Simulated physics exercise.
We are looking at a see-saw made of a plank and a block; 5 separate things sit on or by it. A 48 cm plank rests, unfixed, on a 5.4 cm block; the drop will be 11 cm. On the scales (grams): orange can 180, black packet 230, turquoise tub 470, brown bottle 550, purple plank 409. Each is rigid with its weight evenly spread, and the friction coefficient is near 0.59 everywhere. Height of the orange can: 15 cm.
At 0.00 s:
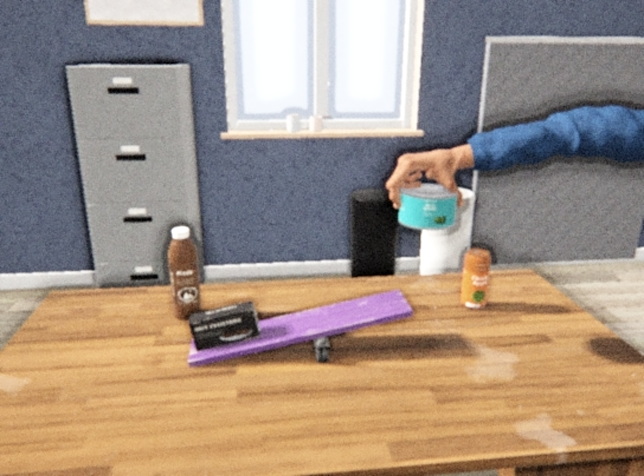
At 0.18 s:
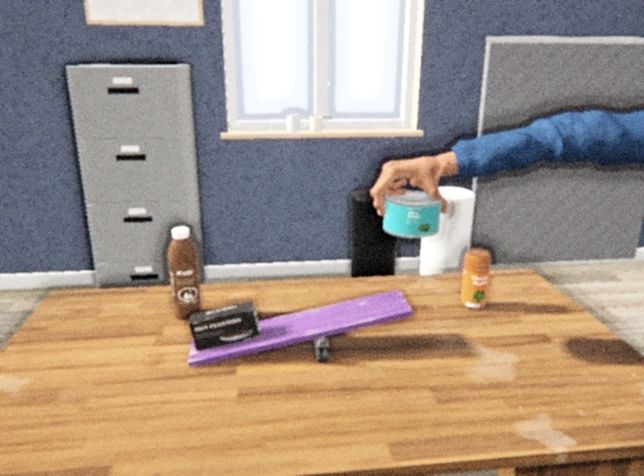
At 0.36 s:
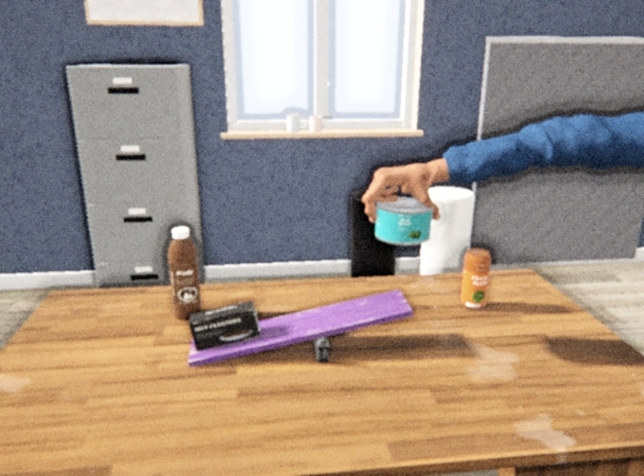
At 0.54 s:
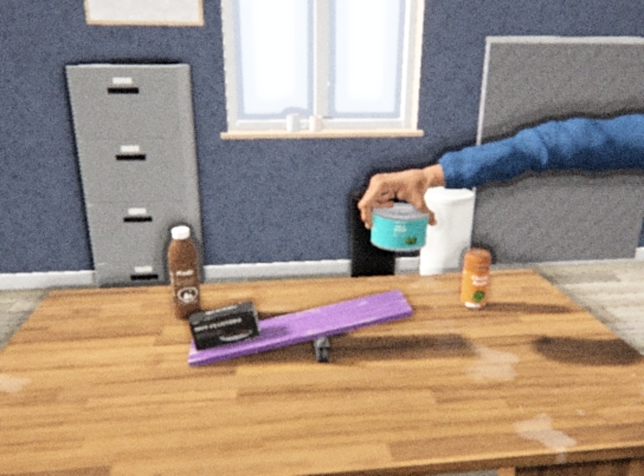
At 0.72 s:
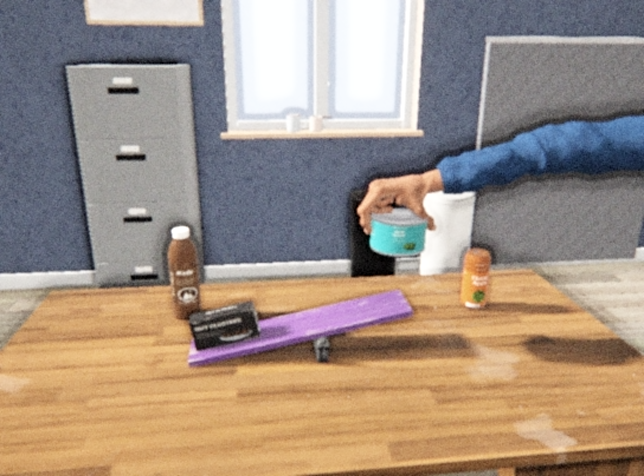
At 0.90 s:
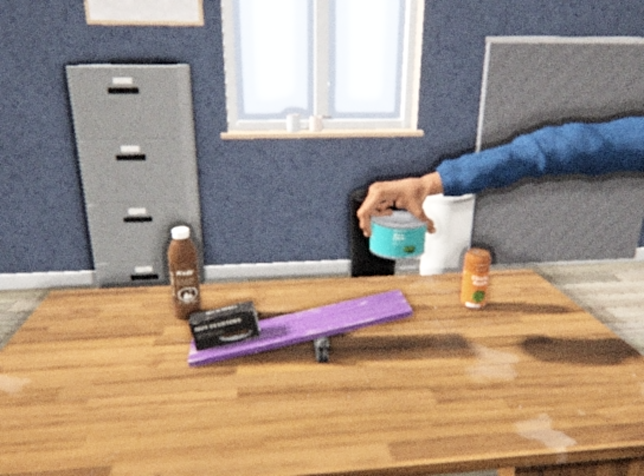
A hand in a blue sleeve holds a turquoise tub above the raised right end of a purple plank, seen from the front across a wooden table in a blue-walled room. A black packet sits on the plank's low left end, with a brown bottle behind it and an orange can to the right. The hand moves the tub slightly left and down, slowing until it hovers, while everything else stays still.
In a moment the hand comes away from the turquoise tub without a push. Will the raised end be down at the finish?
The plank swings over.
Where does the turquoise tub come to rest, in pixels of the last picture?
Around (398, 321).
By 1.20 s, plank at 1°, leaning as at the start; turquoise tub tilted 4° near (394, 299); black packet tilted 10°.
By 1.30 s, plank at 18°, tipped the other way; turquoise tub tilted 18° near (397, 320); black packet tilted 33°.
By 1.40 s, plank at 15°, tipped the other way; turquoise tub tilted 15° near (396, 320); black packet tilted 56°.
By 1.90 s, plank at 16°, tipped the other way; turquoise tub tilted 16° near (396, 320); black packet upside down.
When it is over (2.4 s), plank at 16°, tipped the other way; lying over on the table or plank, black packet; not toppled but over 4 cm from the start, turquoise tub; the other 3 within 4 cm of the start. End places, in pixels of the last picture, turquoise tub near (397, 321). The plank comes down at its raised end.
